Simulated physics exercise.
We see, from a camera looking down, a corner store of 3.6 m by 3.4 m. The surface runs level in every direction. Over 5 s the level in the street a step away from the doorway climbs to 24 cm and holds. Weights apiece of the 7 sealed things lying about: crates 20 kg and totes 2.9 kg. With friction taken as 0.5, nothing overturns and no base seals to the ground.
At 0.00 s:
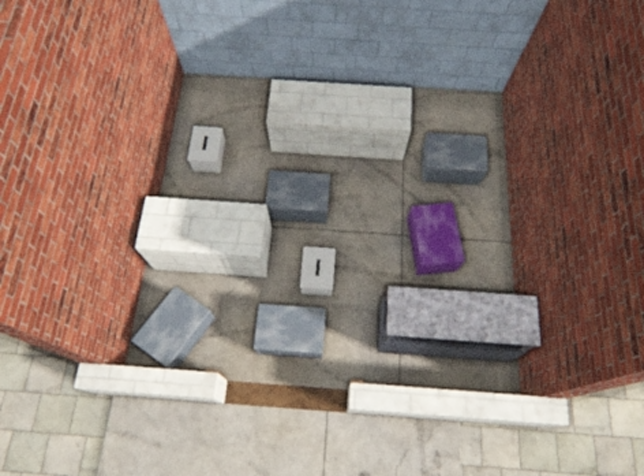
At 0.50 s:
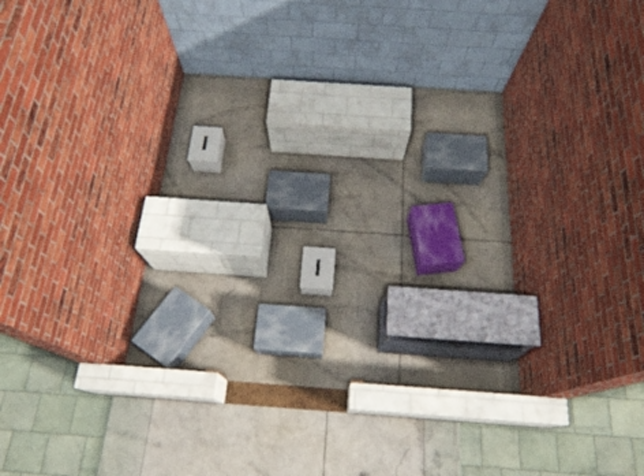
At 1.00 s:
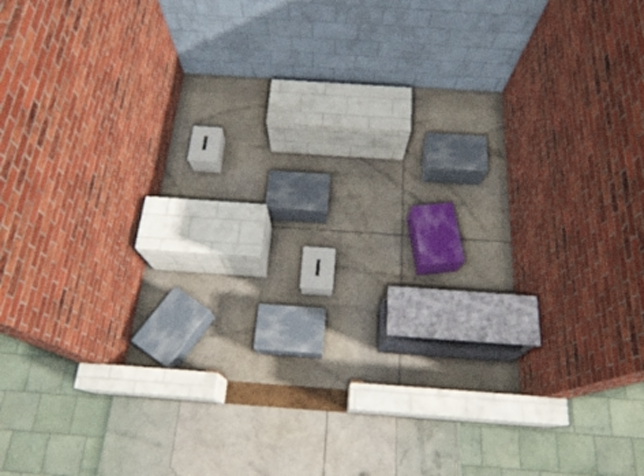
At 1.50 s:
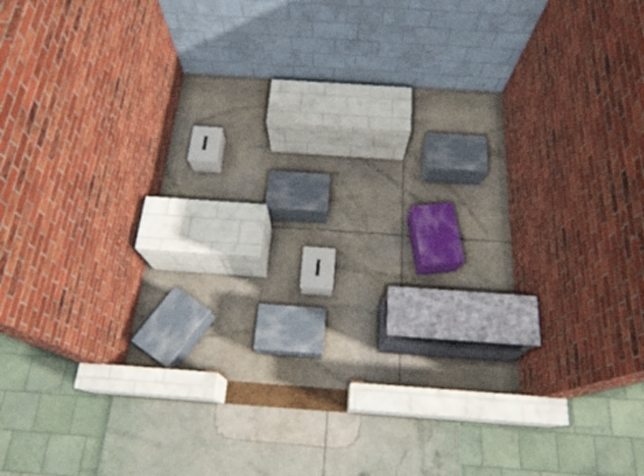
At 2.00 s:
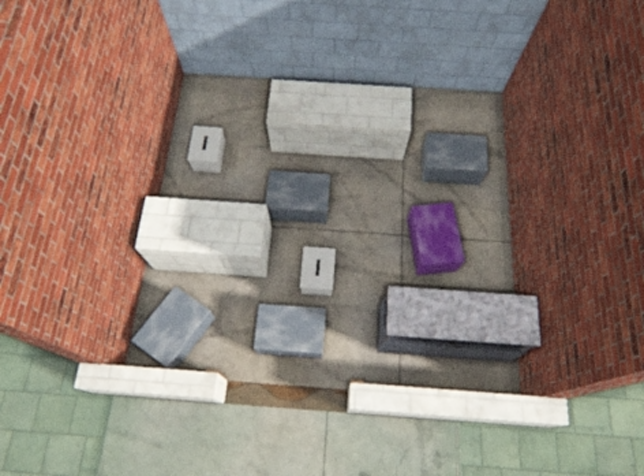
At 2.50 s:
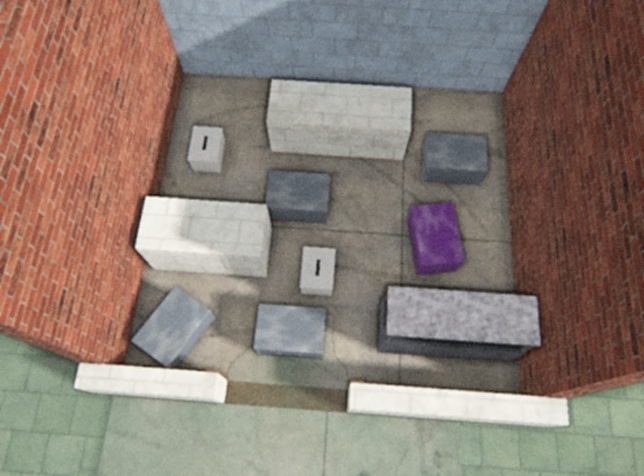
A purple crate stands out right of centre on the grey floor of a corner store, seen from a high, steady camera looking down between red brick side walls and a pale blue back wall. Around it sit blue-grey crates, two small pale boxes, white blocks and a speckled grey counter. Nothing inside shifts, while the paving outside turns greenish, first at the sides, then across the entrance path.
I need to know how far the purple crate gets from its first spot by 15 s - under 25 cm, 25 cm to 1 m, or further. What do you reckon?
I'd say 25 cm to 1 m.
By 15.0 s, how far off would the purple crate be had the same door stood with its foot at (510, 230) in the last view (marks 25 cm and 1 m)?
The purple crate ends up a great distance away.
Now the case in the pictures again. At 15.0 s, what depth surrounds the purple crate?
The depth there is around 15 cm.
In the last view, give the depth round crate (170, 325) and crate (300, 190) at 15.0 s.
About 19 and 20 cm.
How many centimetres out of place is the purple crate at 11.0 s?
40 cm or so by then.
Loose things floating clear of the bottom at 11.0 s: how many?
That would be 7 of them.
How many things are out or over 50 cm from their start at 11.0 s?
By my tally, 5.
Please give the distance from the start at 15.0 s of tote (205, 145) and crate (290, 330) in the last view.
They sit 80 cm and 200 cm away, in the order given.
After 3.5 s the purple crate is near (438, 233), 0.0 m from its start, aground; 0 afloat.
After 6.8 s the purple crate is near (453, 233), 0.1 m from its start, aground; 4 afloat.
After 11.0 s the purple crate is near (406, 259), 0.4 m from its start, afloat; 7 afloat.
After 15.0 s the purple crate is near (413, 270), 0.5 m from its start, afloat; 7 afloat.
